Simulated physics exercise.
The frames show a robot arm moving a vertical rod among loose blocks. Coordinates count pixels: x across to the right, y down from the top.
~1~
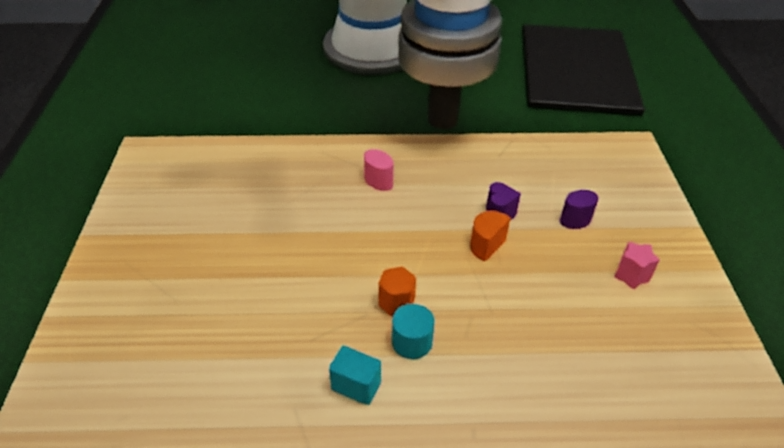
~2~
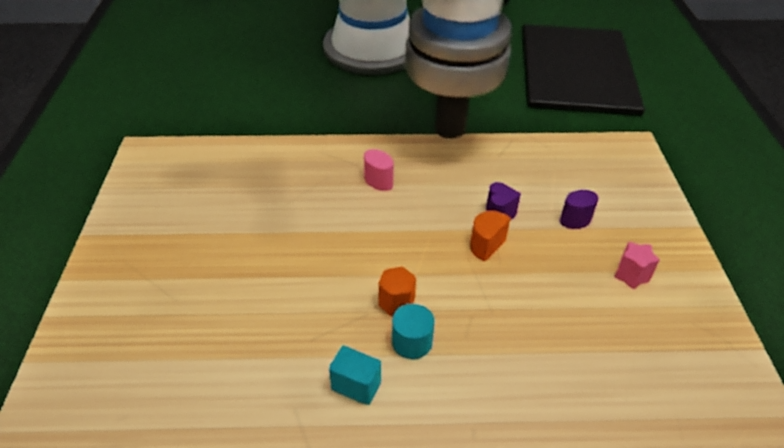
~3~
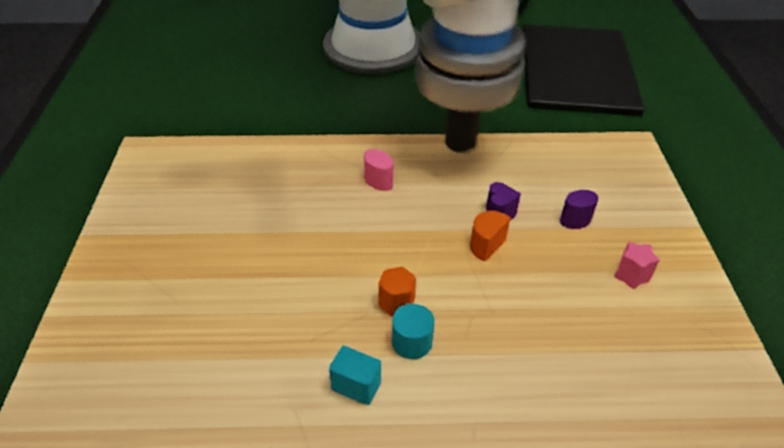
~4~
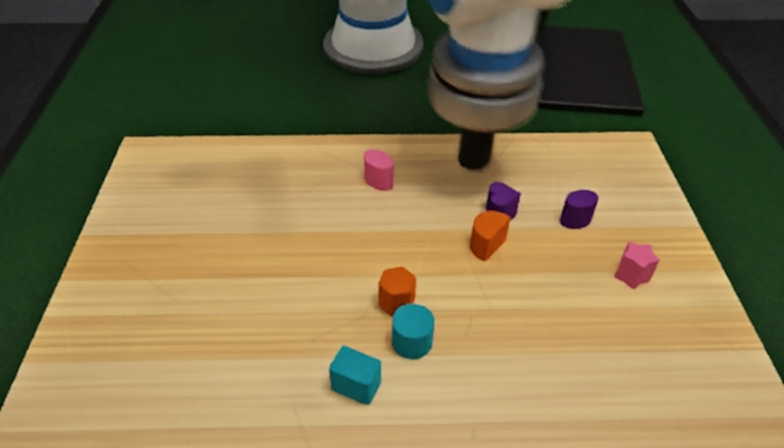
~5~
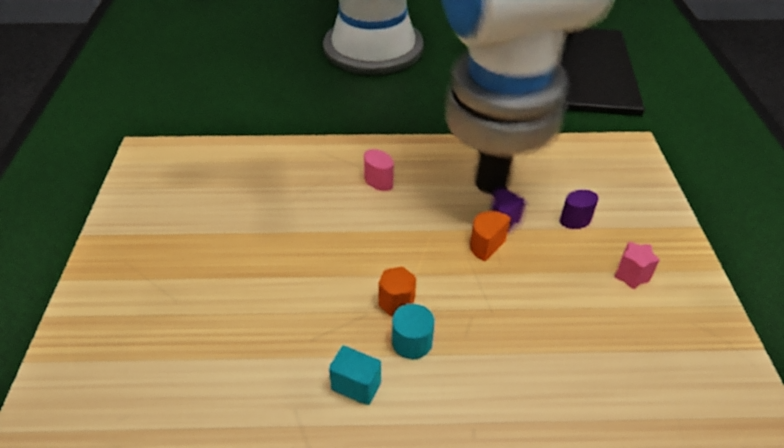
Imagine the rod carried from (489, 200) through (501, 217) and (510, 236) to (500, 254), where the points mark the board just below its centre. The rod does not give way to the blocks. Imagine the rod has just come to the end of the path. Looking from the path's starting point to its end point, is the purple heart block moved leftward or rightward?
It moves off to the left.
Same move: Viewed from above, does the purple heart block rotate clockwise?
No, I don't think so.
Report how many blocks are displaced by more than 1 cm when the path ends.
It looks like two blocks will be pushed more than about 1 cm.
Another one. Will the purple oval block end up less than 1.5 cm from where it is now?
I'd say yes.
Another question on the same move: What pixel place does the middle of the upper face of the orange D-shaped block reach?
Put as a pixel place, it's (473, 244).
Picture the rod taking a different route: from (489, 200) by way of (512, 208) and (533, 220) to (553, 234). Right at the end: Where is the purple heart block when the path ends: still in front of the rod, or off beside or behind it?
It is no longer ahead.
On the path given first. Halfway along, rod (510, 211); orange D-shaped block (491, 227), turned 20° clockwise; purple heart block (533, 227), turned 15° anticlockwise.
At the end, rod (503, 238); orange D-shaped block (473, 244), turned 60° clockwise; purple heart block (538, 244), turned 75° anticlockwise; purple oval block unmoved.
